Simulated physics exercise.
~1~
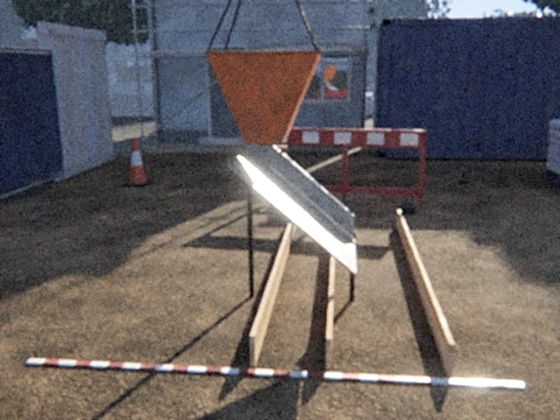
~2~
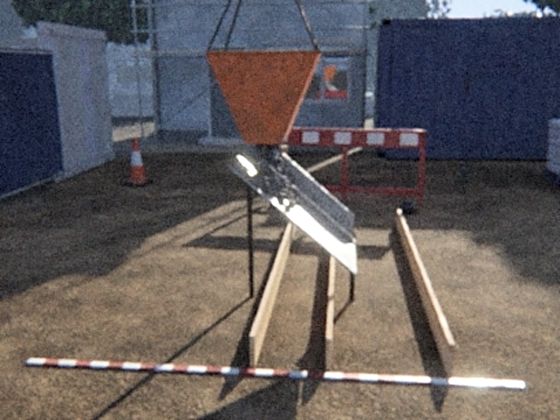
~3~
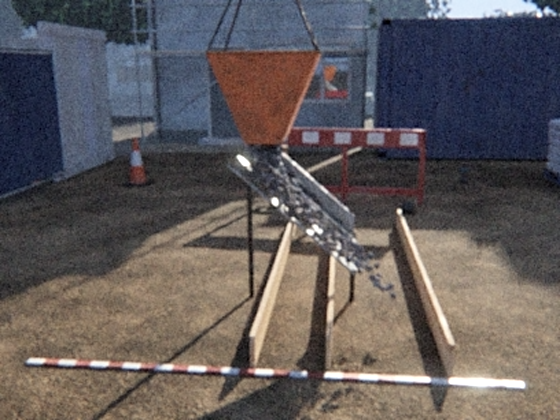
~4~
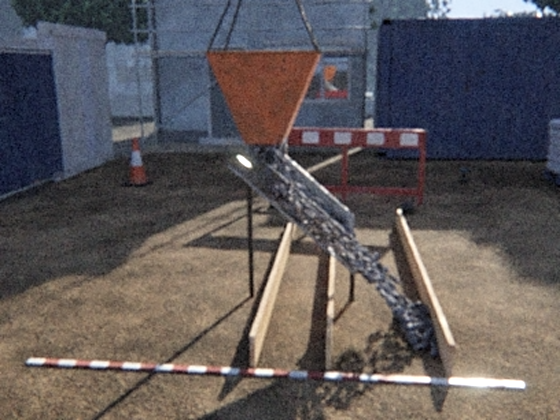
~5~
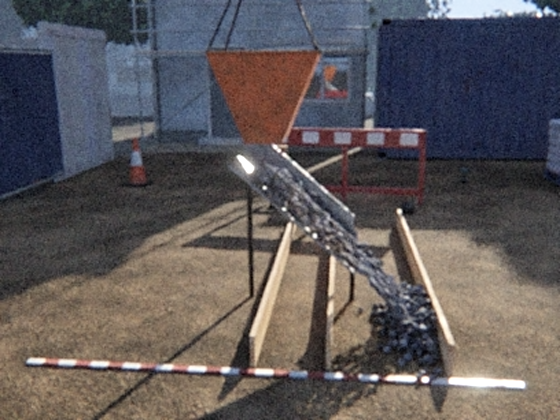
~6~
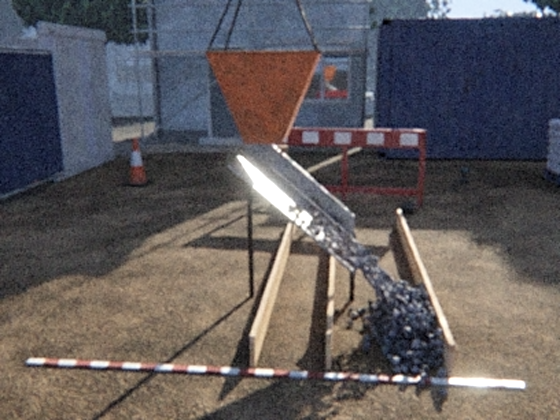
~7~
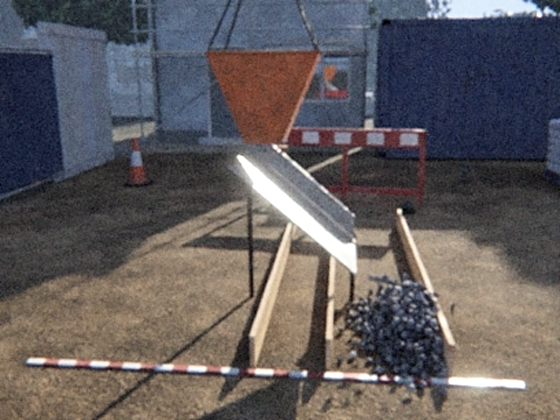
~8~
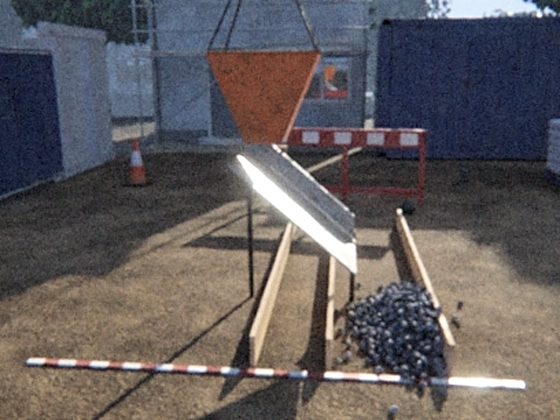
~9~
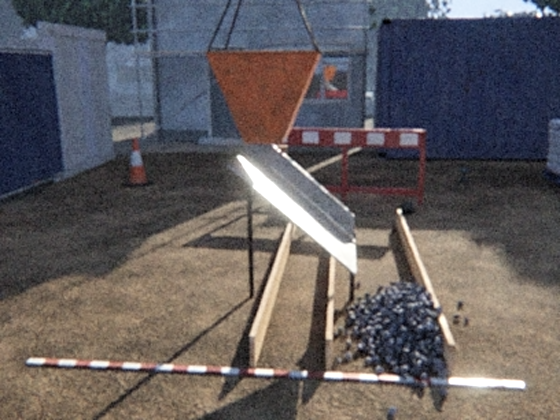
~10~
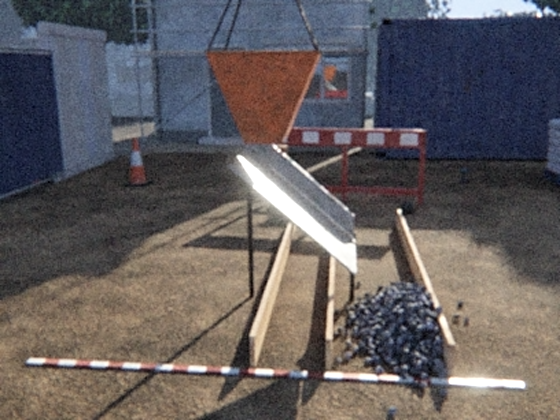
An orange, funnel-shaped skip hangs still from cables above a sloping steel chute in a sunlit dirt yard, seen from the front at a fixed distance. Three wooden boards stand on the ground below, forming two bays, with a red-and-white staff lying across the foreground and a barrier, a traffic cone and blue containers behind. Dark grey stones drop from the skip onto the steel and slide down to the right. They pour off its lower end into the right bay and build a heap against the right board. The chute empties, and the pile settles there, leaving the left bay bare.
